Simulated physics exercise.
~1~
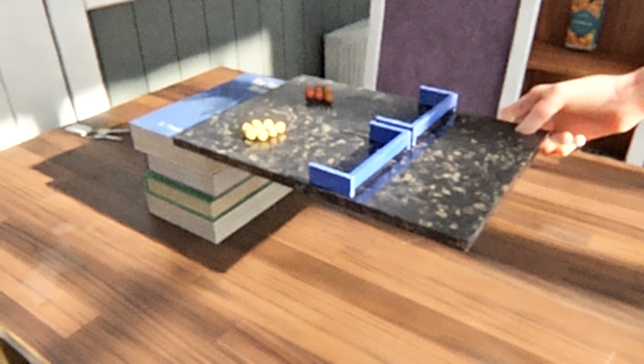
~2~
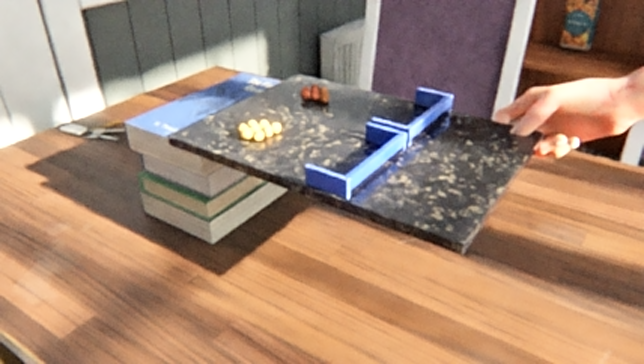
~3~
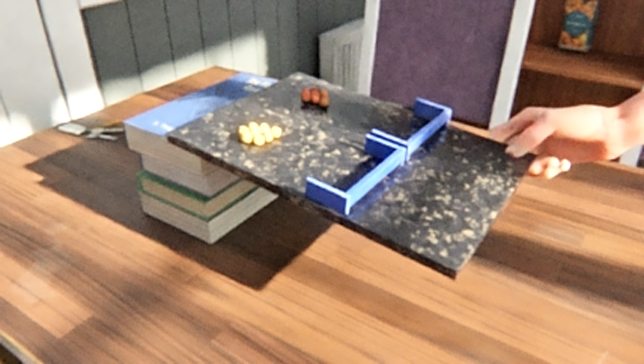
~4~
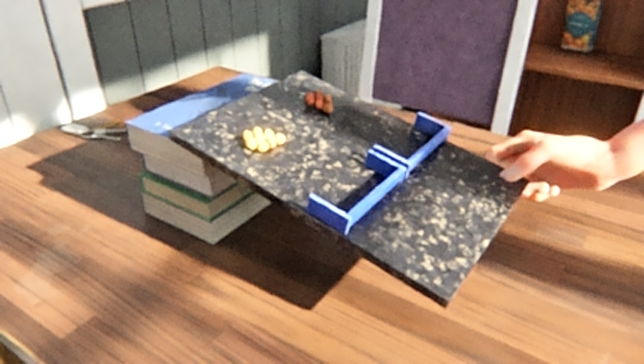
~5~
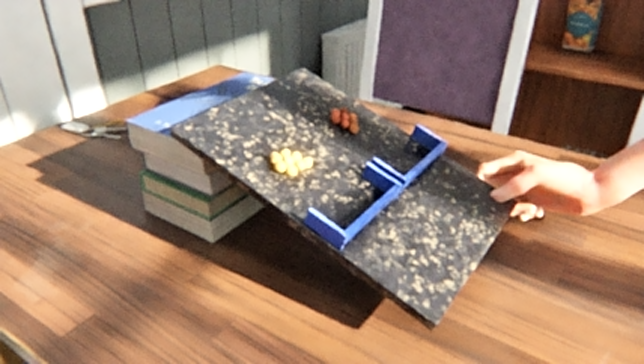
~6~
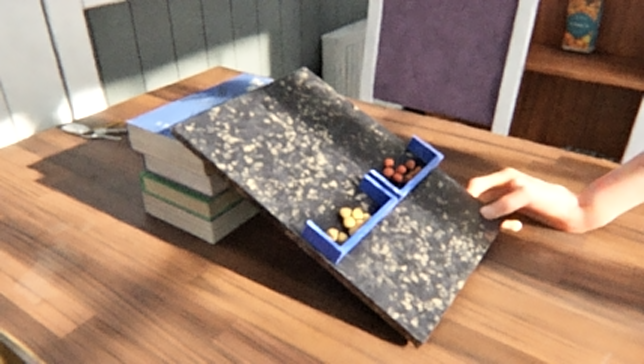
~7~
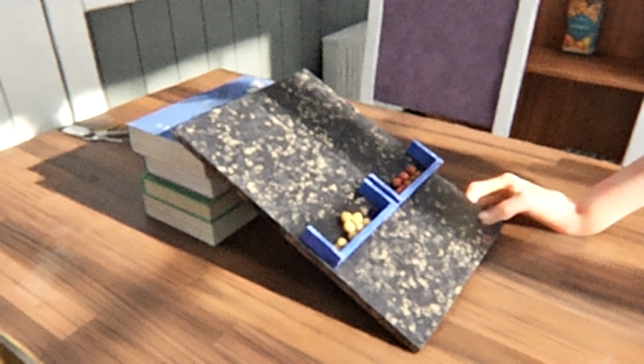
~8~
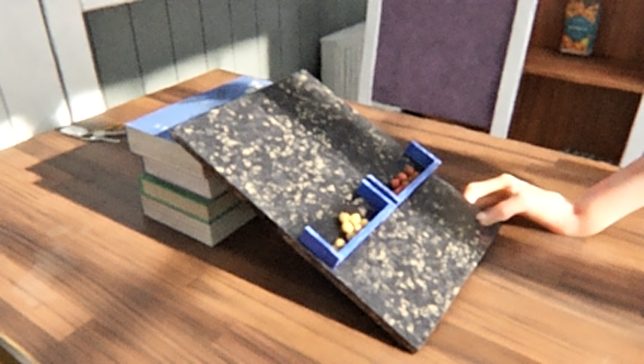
Speckled dark board being lowered at one end by a hand, yellow and reddish balls rolling down and gathering behind blue barriers.
